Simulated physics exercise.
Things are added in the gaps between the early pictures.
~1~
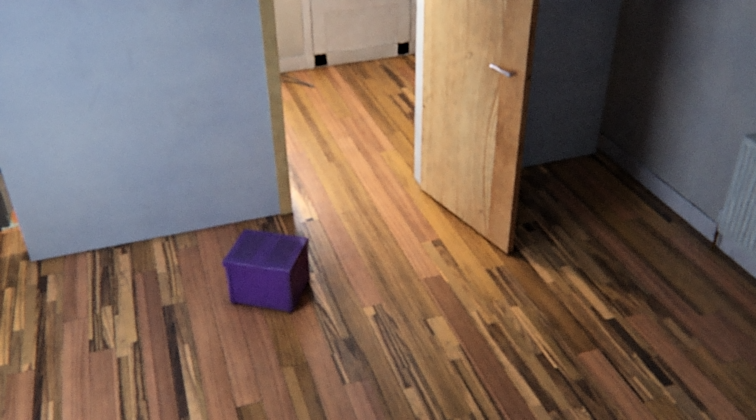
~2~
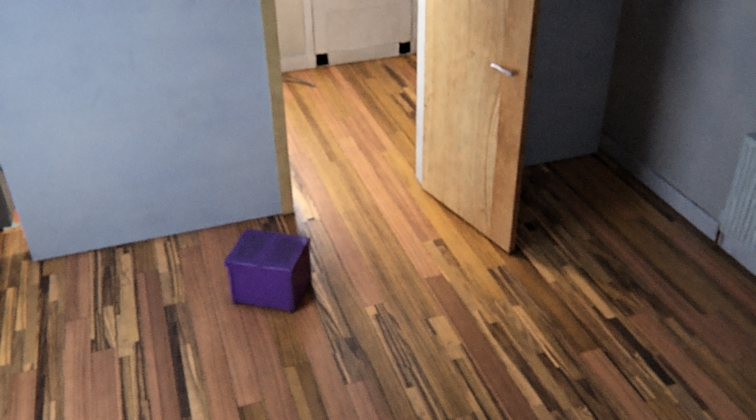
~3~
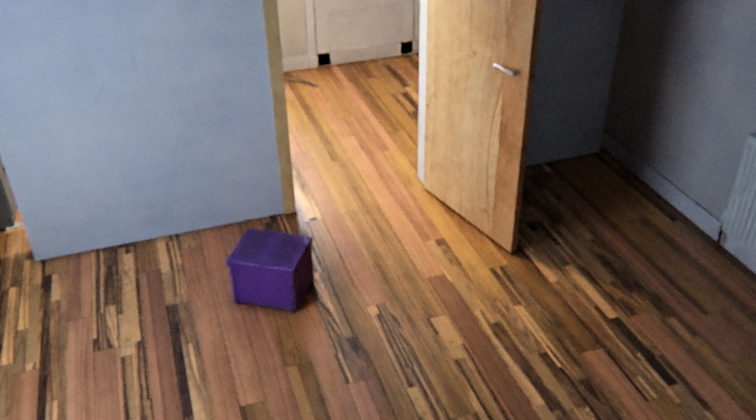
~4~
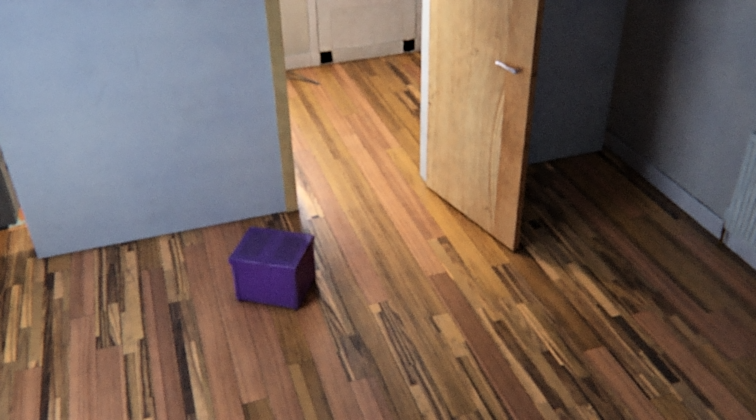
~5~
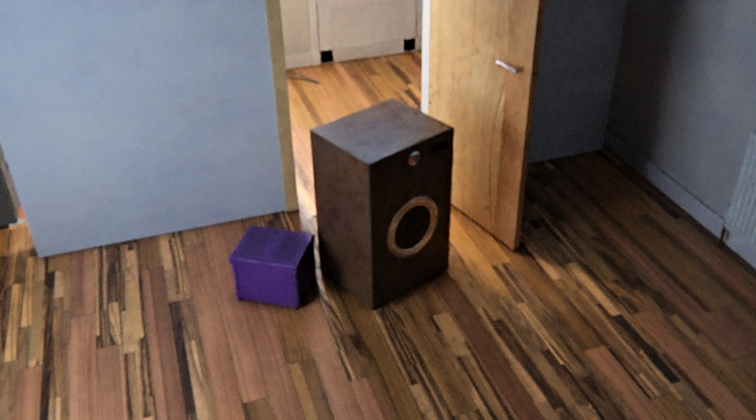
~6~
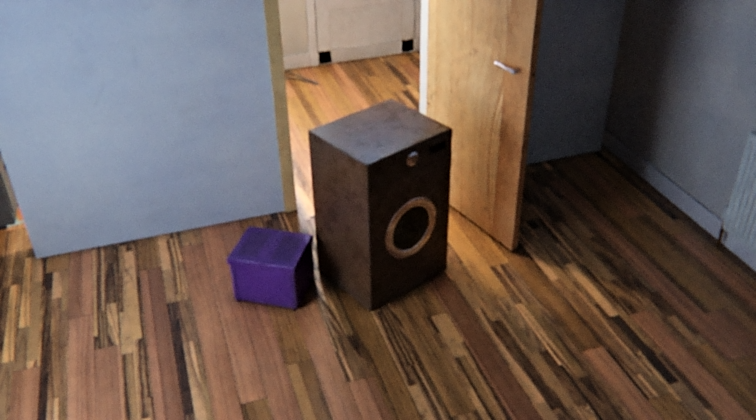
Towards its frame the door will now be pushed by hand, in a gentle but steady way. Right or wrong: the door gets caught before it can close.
Right.
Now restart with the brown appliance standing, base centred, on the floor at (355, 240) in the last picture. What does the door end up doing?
Well, then the door stays ajar.
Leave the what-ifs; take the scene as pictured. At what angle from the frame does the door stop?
About 75°.
Then, 0.50 s on from there, door at 98°.
Then, 0.70 s on from there, door at 92°.
Then, 0.90 s on from there, door at 85°.
Then, 1.10 s on from there, door at 76°.
In the end, door at 76°; both unmoved. At the end, from the last picture's camera, brown appliance near (381, 204).
